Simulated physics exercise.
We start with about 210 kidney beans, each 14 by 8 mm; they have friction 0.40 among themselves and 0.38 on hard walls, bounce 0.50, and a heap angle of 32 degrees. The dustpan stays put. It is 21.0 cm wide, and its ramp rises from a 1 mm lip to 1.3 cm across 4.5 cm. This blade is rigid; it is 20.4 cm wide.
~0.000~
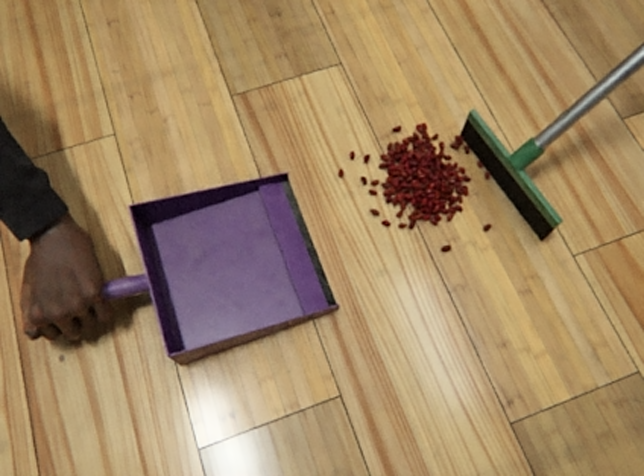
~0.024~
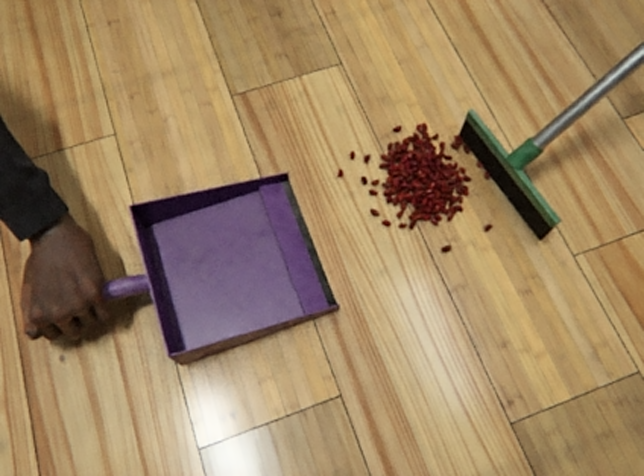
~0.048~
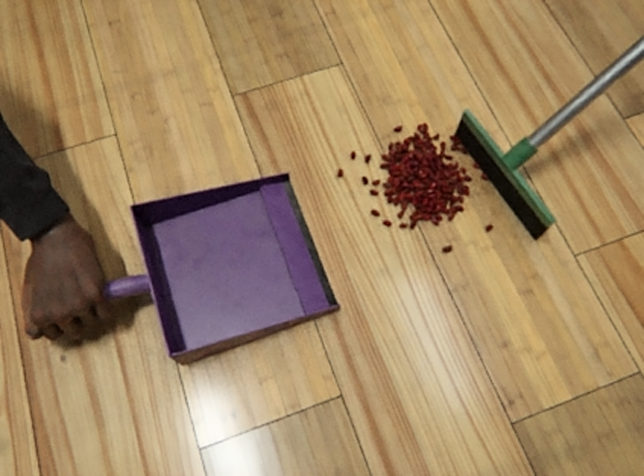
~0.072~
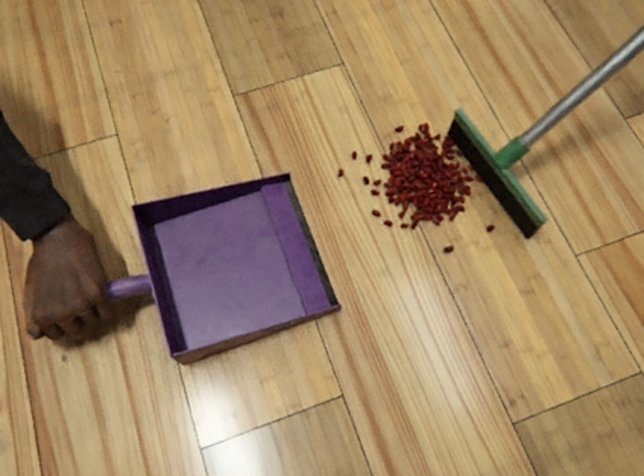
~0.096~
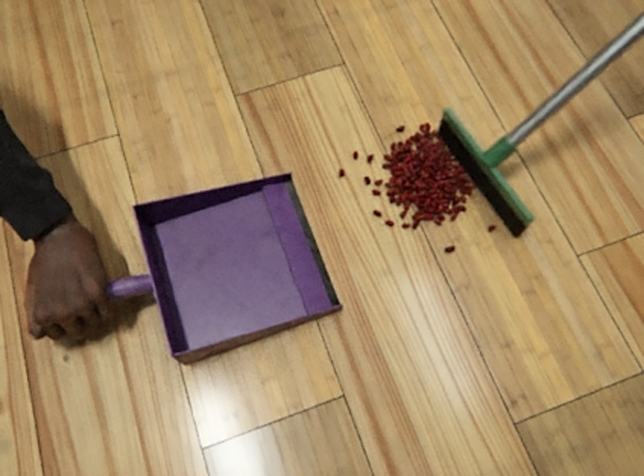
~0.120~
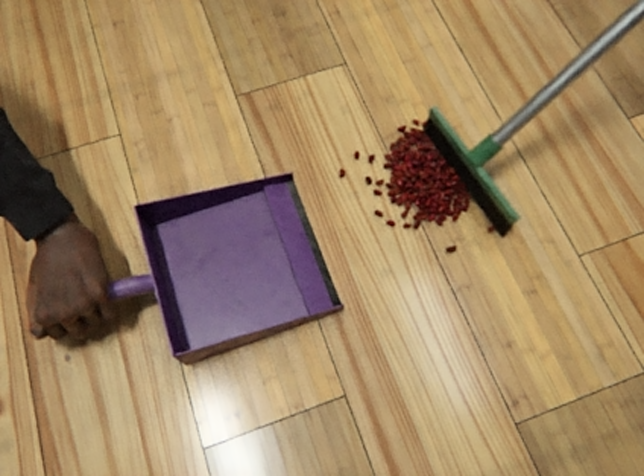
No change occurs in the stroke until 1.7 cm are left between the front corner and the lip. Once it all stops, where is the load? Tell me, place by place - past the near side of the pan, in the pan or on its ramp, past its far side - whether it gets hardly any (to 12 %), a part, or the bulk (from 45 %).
Past the pan's near side gets hardly any. In the pan or on its ramp gets a part. Past the pan's far side gets a part.
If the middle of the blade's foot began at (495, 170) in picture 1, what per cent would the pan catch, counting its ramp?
Roughly 15 percent, ramp included.
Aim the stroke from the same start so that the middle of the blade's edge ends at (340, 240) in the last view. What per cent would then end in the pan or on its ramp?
Some 50 percent.
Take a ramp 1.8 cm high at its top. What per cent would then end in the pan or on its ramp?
Something like 20 per cent, ramp included.
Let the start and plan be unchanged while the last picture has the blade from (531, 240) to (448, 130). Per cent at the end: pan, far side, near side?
Pan: 35, far side: 20, near side: 5.
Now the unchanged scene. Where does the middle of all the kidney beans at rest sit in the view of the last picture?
About (301, 206).
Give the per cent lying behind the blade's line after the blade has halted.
Roughly 10 percent of it.
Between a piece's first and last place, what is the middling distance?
The figure is about 20 cm.
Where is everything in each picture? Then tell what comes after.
Blade from (556, 223) to (472, 116), moved 0.0 cm, 0 of the pieces shifted so far; middle of the pieces at (420, 179); pan at (225, 271), in the first frame.
Blade from (554, 223) to (470, 116), moved 0.3 cm, 0 of the pieces shifted so far; middle of the pieces at (420, 179), in the second frame.
Blade from (549, 223) to (465, 116), moved 1.0 cm, 5 of the pieces shifted so far; middle of the pieces at (421, 179), in the third frame.
Blade from (541, 222) to (458, 115), moved 2.4 cm, 6 of the pieces shifted so far; middle of the pieces at (422, 179), in the fourth frame.
Blade from (529, 221) to (446, 114), moved 4.2 cm, 18 of the pieces shifted so far; middle of the pieces at (423, 179), in the fifth frame.
Blade from (514, 220) to (433, 113), moved 6.4 cm, 108 of the pieces shifted so far; middle of the pieces at (423, 180); pan at (230, 271). The blade's pace is about 0.91 m/s, heading 24 degrees away from the viewer's side, in the sixth frame.
After 0.25 s, middle of the blade 13 cm from the lip; 0 % over the lip, far side 20 %, near side 0 %.
After 0.34 s, middle of the blade 6 cm from the lip; 0 % over the lip, far side 25 %, near side 0 %.
After 0.57 s, middle of the blade 3 cm from the lip; 30 % over the lip, far side 30 %, near side 0 %.
At rest (2.4 s), near side 0 %, pan 25 %, far side 30 %, in front of the lip or behind the blade 45 %.
